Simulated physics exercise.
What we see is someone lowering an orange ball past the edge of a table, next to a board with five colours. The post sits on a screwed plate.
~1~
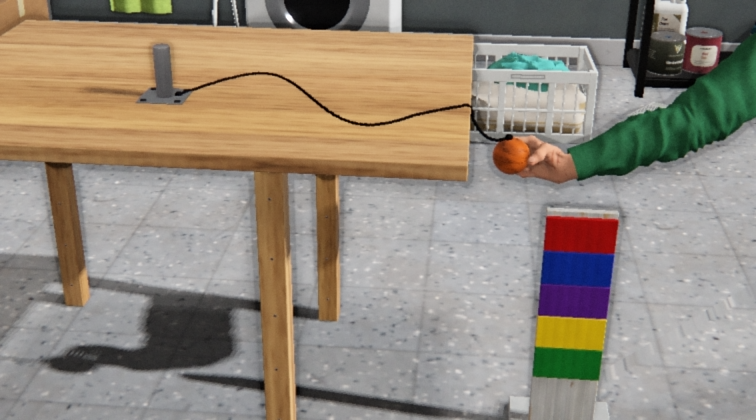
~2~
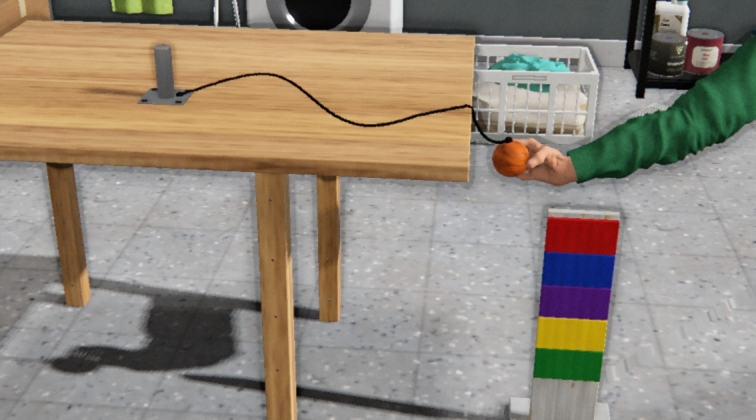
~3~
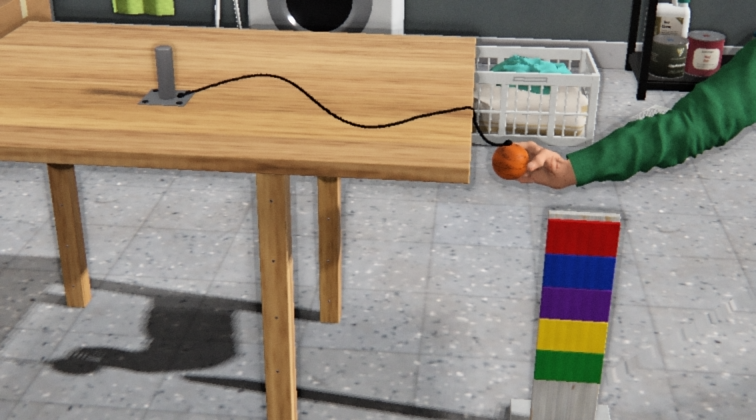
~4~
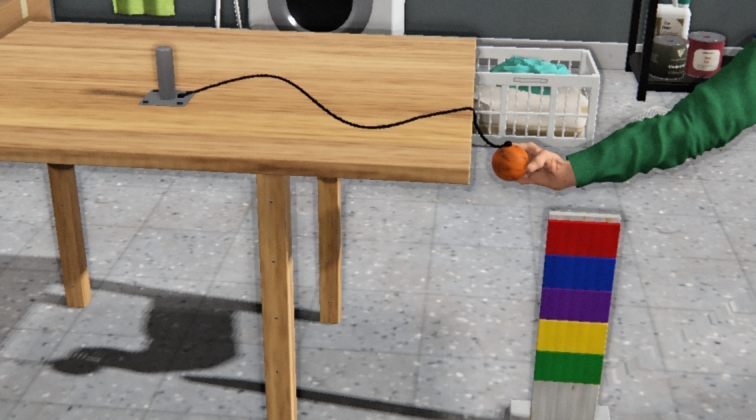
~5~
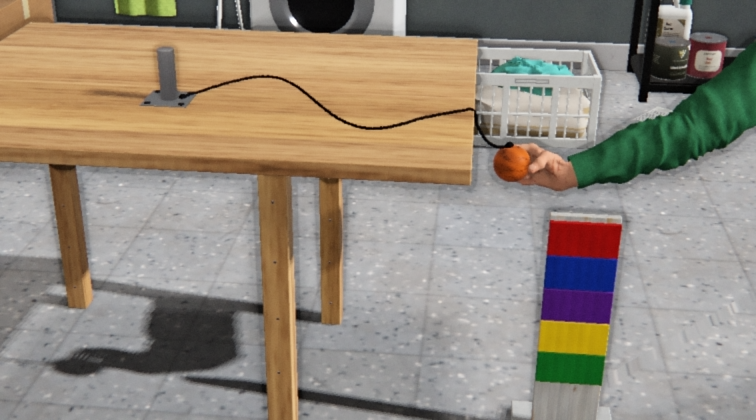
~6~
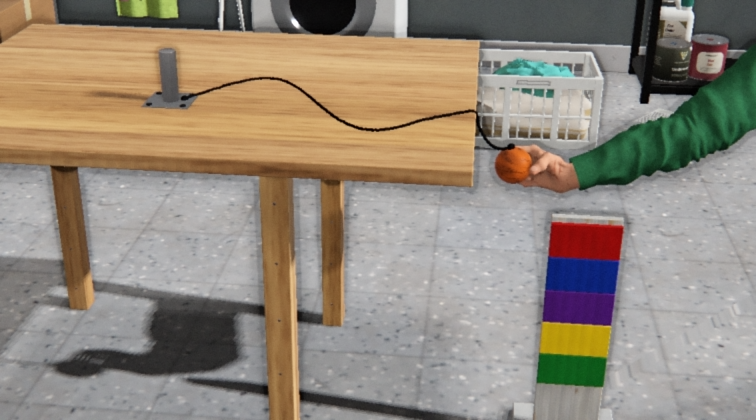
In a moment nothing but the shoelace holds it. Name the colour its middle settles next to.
Its middle settles next to purple.
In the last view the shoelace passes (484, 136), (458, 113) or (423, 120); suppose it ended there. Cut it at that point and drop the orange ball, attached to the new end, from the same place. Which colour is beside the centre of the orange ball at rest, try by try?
Each try in turn: Blue; red; none, it hangs higher.
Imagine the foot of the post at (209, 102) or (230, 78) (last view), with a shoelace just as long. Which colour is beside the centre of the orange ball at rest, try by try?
Going case by case, it's yellow and then yellow.
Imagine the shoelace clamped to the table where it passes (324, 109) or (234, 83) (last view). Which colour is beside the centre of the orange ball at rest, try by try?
Going through them one at a time, the answers are red; blue.
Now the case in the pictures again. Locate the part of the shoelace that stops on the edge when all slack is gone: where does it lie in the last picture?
Roughly (362, 129).
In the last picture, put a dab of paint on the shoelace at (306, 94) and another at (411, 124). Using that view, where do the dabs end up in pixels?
One ends up around (363, 104), the other around (474, 163).
A little later, ball near (471, 280); level with blue.
Next, ball near (466, 295); level with purple.
When it is over, ball near (467, 297); level with purple. The purple one.
